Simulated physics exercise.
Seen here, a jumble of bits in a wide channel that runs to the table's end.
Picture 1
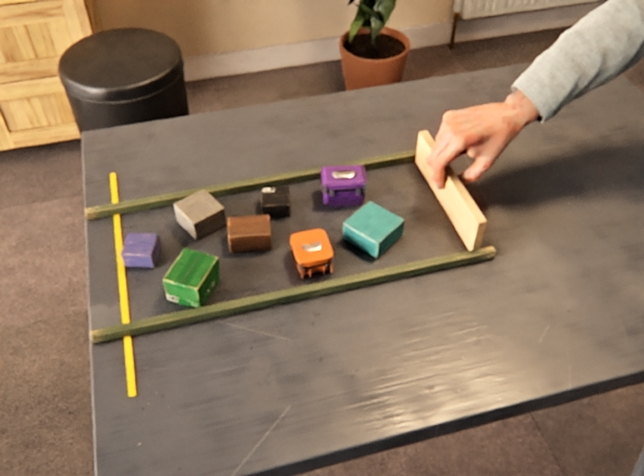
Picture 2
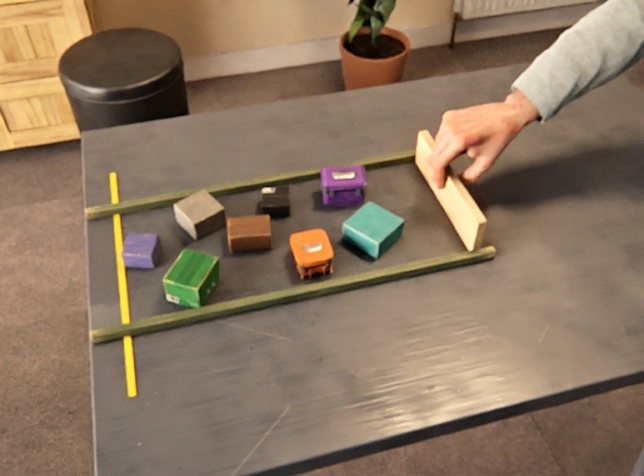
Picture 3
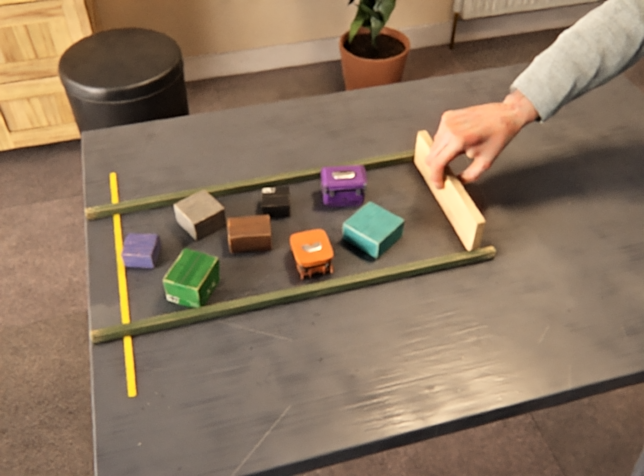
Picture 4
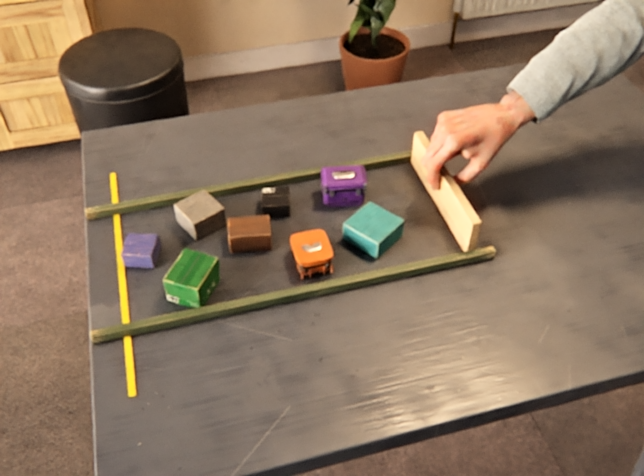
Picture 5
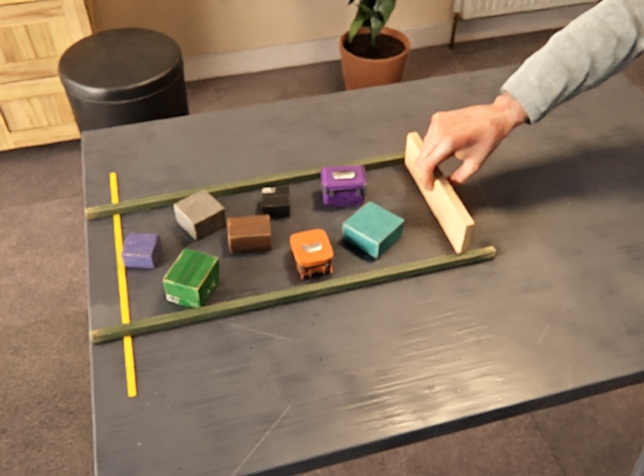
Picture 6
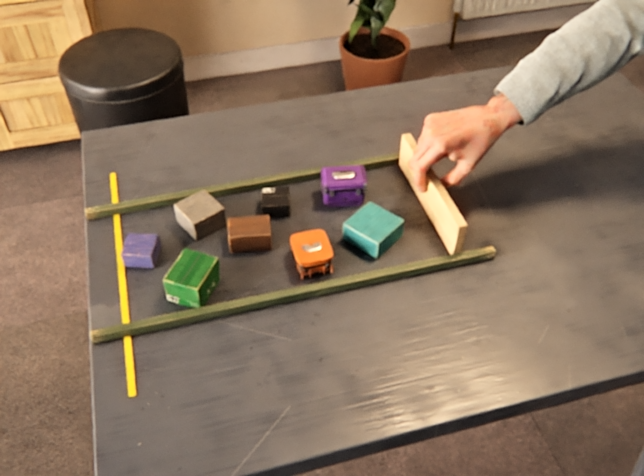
A hand slid an upright wooden board slightly to the left between two green strips on a dark table, while the eight colourful blocks and little cases in front of it stayed still.
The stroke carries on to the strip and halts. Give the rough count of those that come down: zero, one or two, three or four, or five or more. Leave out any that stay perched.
Here the number that fall off is five or more.
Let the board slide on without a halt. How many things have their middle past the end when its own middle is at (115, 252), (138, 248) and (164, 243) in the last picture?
In that order 5, 5 and 2.
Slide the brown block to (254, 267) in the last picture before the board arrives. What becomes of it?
The brown block comes down.
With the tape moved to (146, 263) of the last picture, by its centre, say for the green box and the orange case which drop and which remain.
The green box goes over, the orange case survives.
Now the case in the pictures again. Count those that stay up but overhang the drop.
The number is 3.
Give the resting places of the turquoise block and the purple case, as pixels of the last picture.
Near (95, 273) and (91, 235).
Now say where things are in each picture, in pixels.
Blue block (141, 250); green box (193, 279); grey block (200, 214); board (448, 189); tape (121, 267), in the first frame.
Green box (193, 279); orange case (312, 255), in the second frame.
Grey block (200, 215); board (447, 189), in the third frame.
Blue block (141, 250); purple case (344, 185), in the fourth frame.
Green box (193, 279); black box (276, 202), in the fifth frame.
Blue block (141, 250); green box (193, 279); grey block (200, 215); board (430, 192); tape (121, 267), in the sixth frame.
Soon after, none off yet; blue block at rest near (141, 250); green box at rest near (193, 279); grey block at rest near (200, 215).
At rest, the number that fall off is five or more; fallen, black box, brown block, grey block, green box and blue block.
